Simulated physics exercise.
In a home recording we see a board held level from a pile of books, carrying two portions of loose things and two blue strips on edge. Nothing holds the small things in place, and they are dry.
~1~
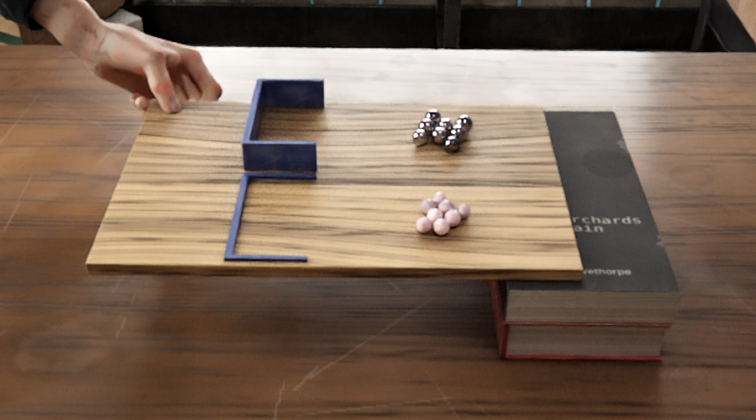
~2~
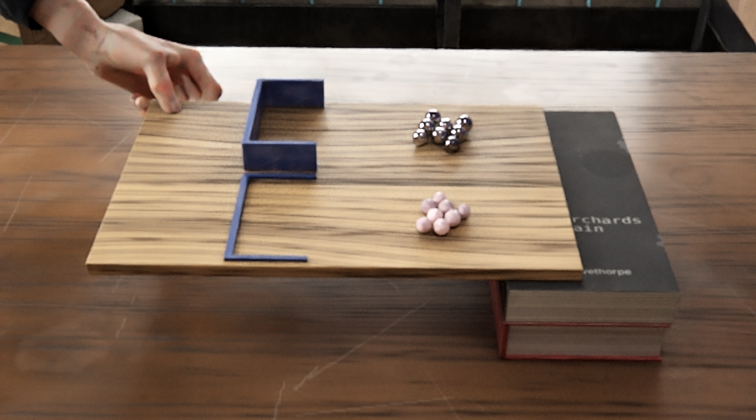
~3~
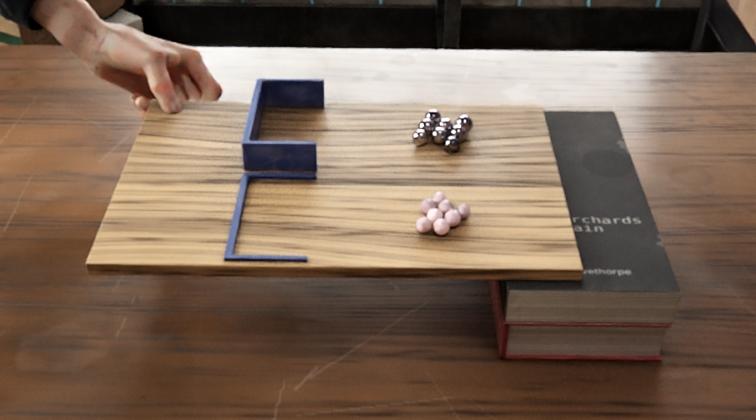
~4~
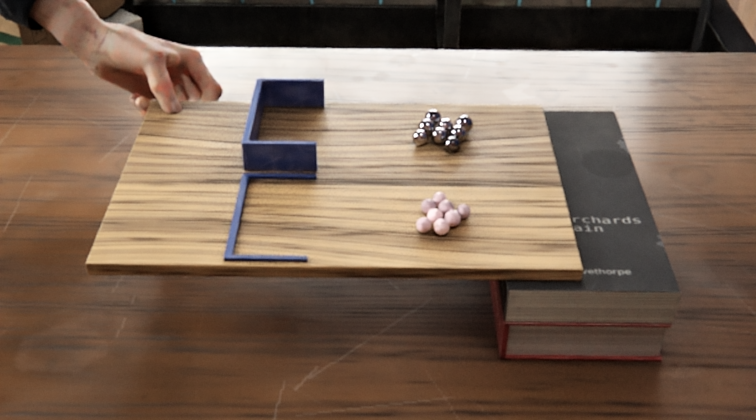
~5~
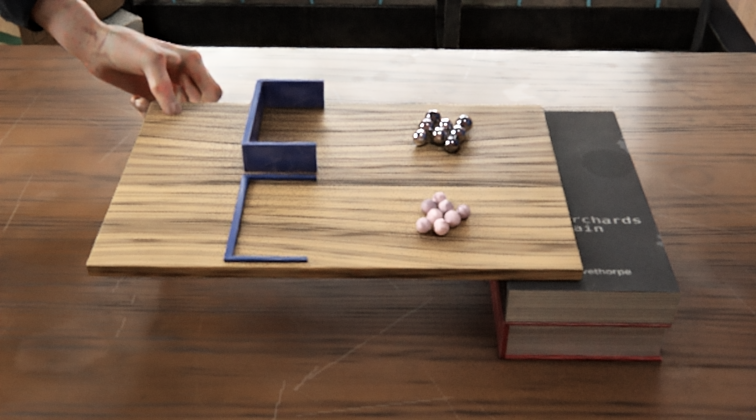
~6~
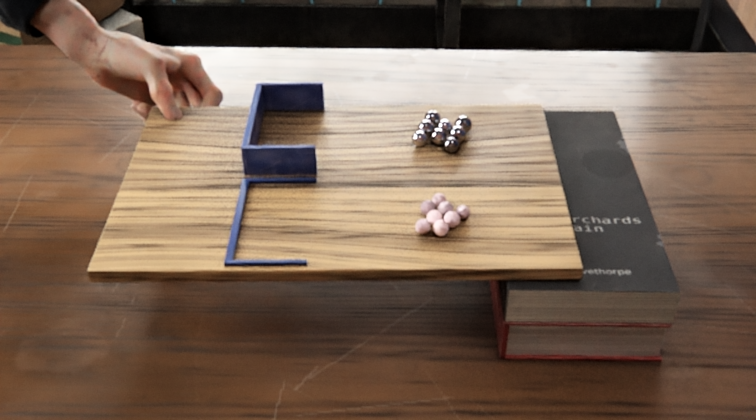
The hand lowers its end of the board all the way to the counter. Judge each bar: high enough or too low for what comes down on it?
The bar for the nearer lot is too low, the bar for the farther lot is high enough.
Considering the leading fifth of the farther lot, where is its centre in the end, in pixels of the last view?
Stop point: Around (268, 186) px.
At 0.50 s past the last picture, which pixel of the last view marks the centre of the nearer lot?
Centre at that time, last view: Approx. (403, 226).
Then, 0.50 s on from there, board sloping at 9°; nearer lot on its way down; farther lot on its way down.
Then, 0.93 s on from there, board resting at 13°; nearer lot the bulk past its bar; farther lot has reached its bar.
In the end, board resting at 13°; nearer lot the bulk past its bar; farther lot gathered behind its bar.
